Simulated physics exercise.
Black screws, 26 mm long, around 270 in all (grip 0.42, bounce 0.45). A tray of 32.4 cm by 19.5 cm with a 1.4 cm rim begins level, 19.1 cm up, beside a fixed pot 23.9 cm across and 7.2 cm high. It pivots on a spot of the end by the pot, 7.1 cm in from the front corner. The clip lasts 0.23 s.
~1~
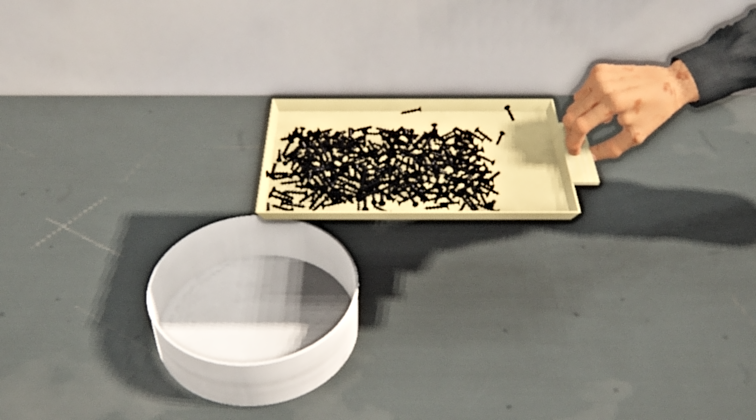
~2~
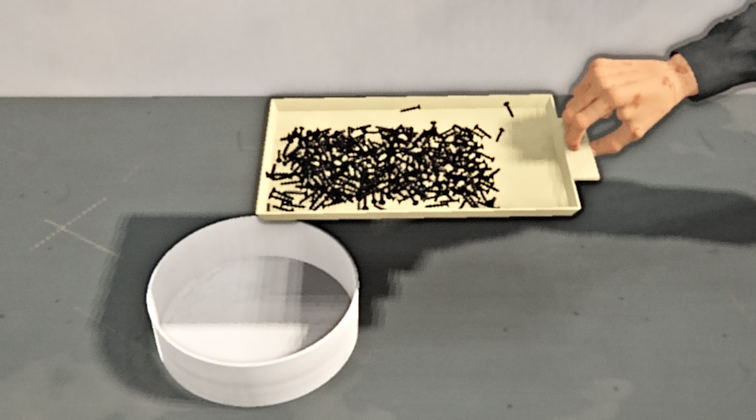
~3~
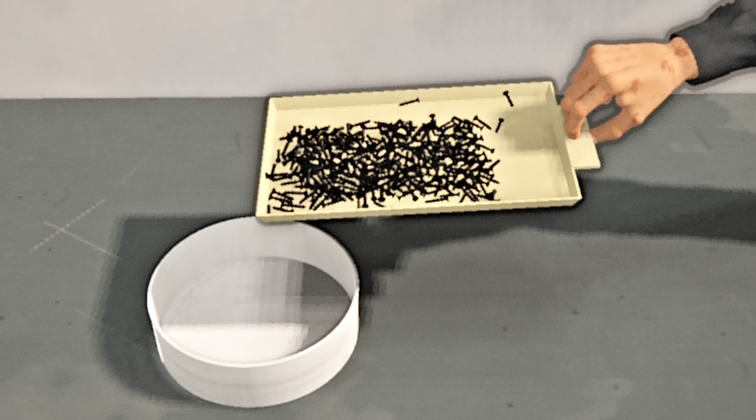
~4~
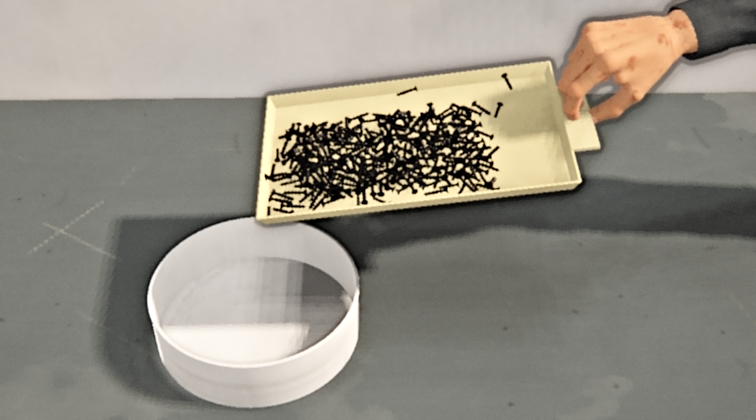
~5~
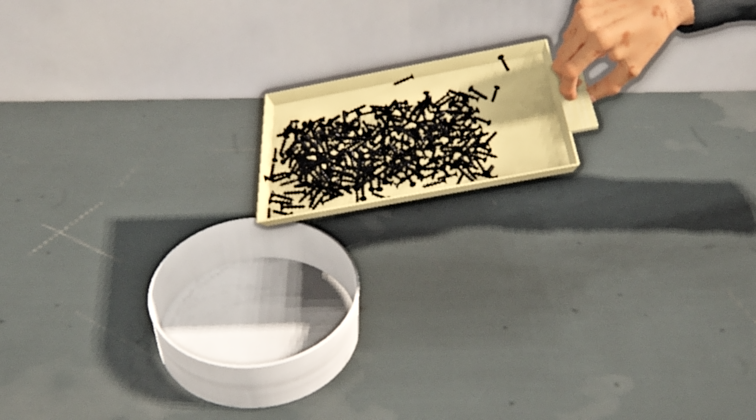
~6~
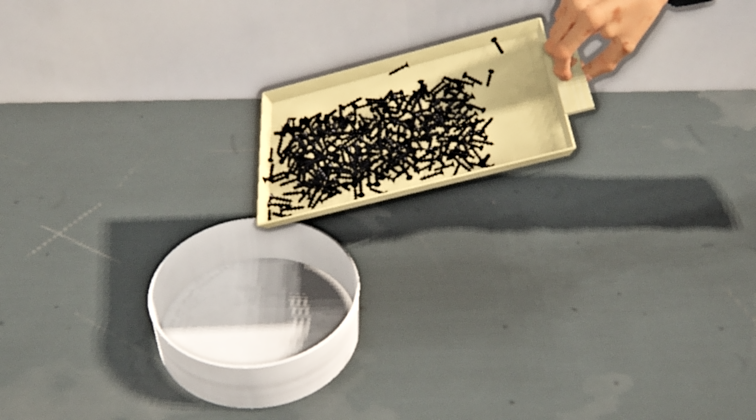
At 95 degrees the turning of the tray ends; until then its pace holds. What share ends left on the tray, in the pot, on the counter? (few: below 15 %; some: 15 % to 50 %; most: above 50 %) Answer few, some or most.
Left on the tray: Few; in the pot: Most; on the counter: Few.
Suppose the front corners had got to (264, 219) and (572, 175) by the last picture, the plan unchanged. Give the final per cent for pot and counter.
Pot 100, counter 0.
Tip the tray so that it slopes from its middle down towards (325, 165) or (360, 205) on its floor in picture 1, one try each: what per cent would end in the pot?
Some 80 and 90 per cent.
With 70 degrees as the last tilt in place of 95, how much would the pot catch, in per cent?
In that case some 100 per cent.
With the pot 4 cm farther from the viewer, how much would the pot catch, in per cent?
Then about 95 per cent.
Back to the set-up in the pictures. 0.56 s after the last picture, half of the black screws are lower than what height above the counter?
About 8 cm.
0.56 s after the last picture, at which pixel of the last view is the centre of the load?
At about (220, 296).
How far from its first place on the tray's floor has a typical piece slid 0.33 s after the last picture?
Some 7 cm.
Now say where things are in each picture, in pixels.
In the first picture, tray tilt 0 degrees, front corners at (263, 208) and (573, 208); middle of the pieces at (390, 160); pot at (254, 284).
In the second picture, tray tilt 1 degrees, front corners at (263, 209) and (573, 204); middle of the pieces at (390, 158).
In the third picture, tray tilt 4 degrees, front corners at (263, 211) and (573, 194), lowest corner left front; middle of the pieces at (389, 154).
In the fourth picture, tray tilt 9 degrees, front corners at (263, 214) and (573, 178), lowest corner left front; middle of the pieces at (387, 147).
In the fifth picture, tray tilt 14 degrees, front corners at (263, 216) and (571, 161), lowest corner left front; middle of the pieces at (373, 151).
In the sixth picture, tray tilt 19 degrees, front corners at (263, 219) and (567, 145), lowest corner left front; middle of the pieces at (370, 145); pot at (255, 286).
Then, 0.33 s after the last picture, tilt 56 degrees; the tray holds 100 %, the pot 0 %.
Then, 0.56 s after the last picture, tilt 82 degrees; the tray holds 10 %, the pot 55 %.
Then, 0.89 s after the last picture, tilt 95 degrees; the tray holds 0 %, the pot 100 %.
In the end, tray 0 %, pot 100 %, counter 0 %.
